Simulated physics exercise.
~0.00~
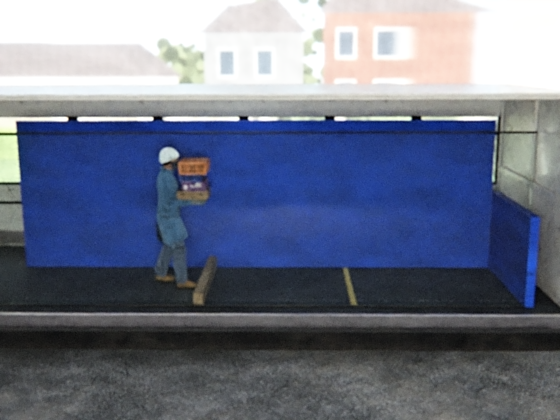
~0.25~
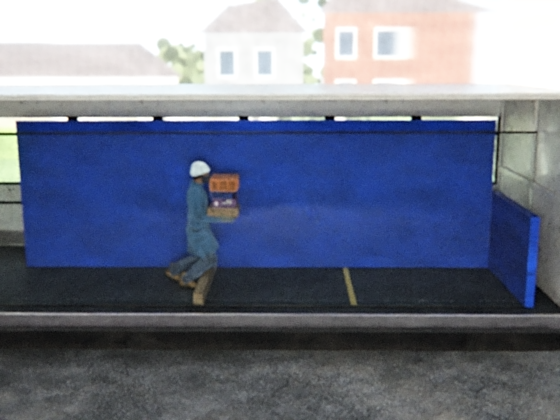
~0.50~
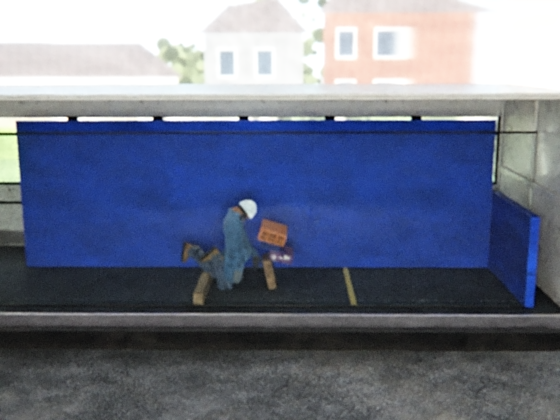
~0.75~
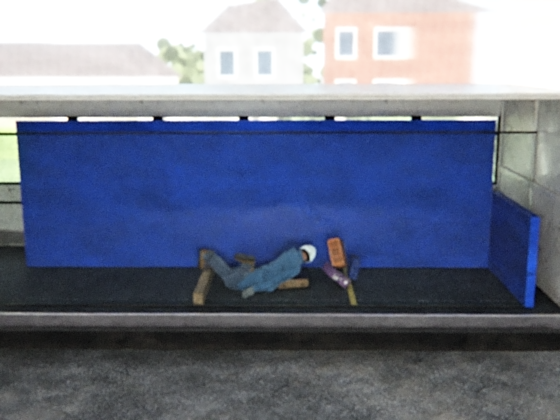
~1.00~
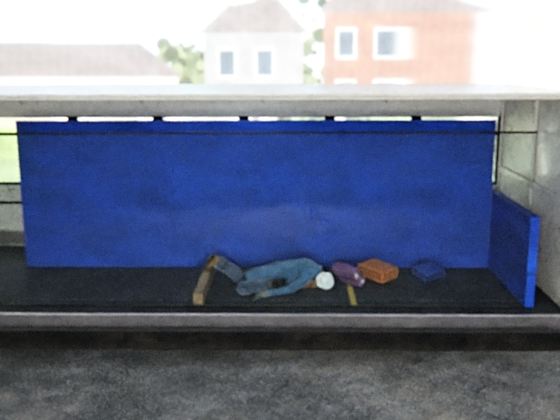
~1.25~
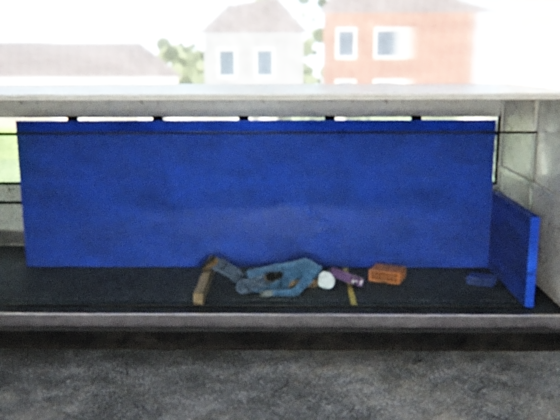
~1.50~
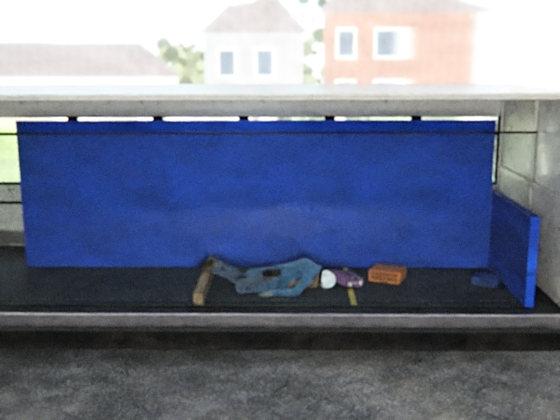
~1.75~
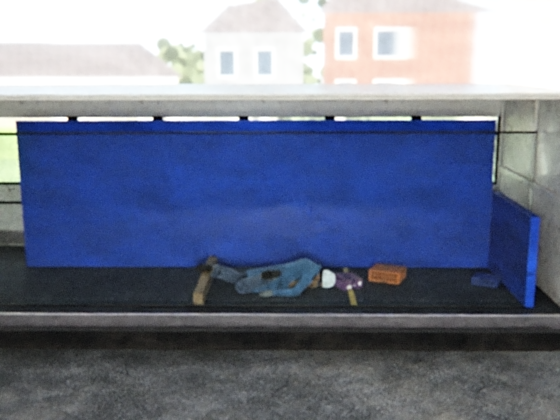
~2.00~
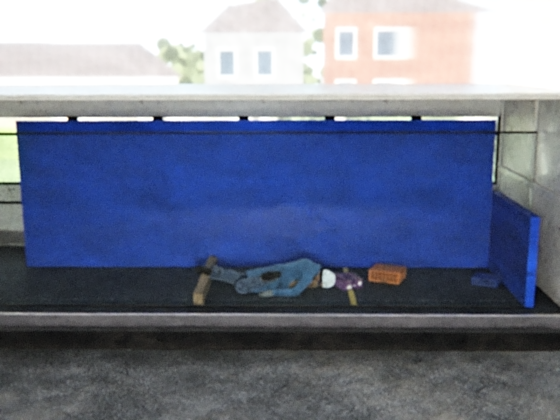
A limp figure in blue clothes and a white helmet, with a stack of small boxes held in front, moves right along a dark floor before a blue wall. At a low wooden rail the legs catch and the body pitches forward, while the boxes spill ahead. The figure drops face down as the orange box tips and the pieces scatter. The blue box slides farthest right, well past the yellow line, and the orange one settles upside down beyond it too. Finally the figure lies still, feet by the rail and helmet short of the line, beside the purple parcel.
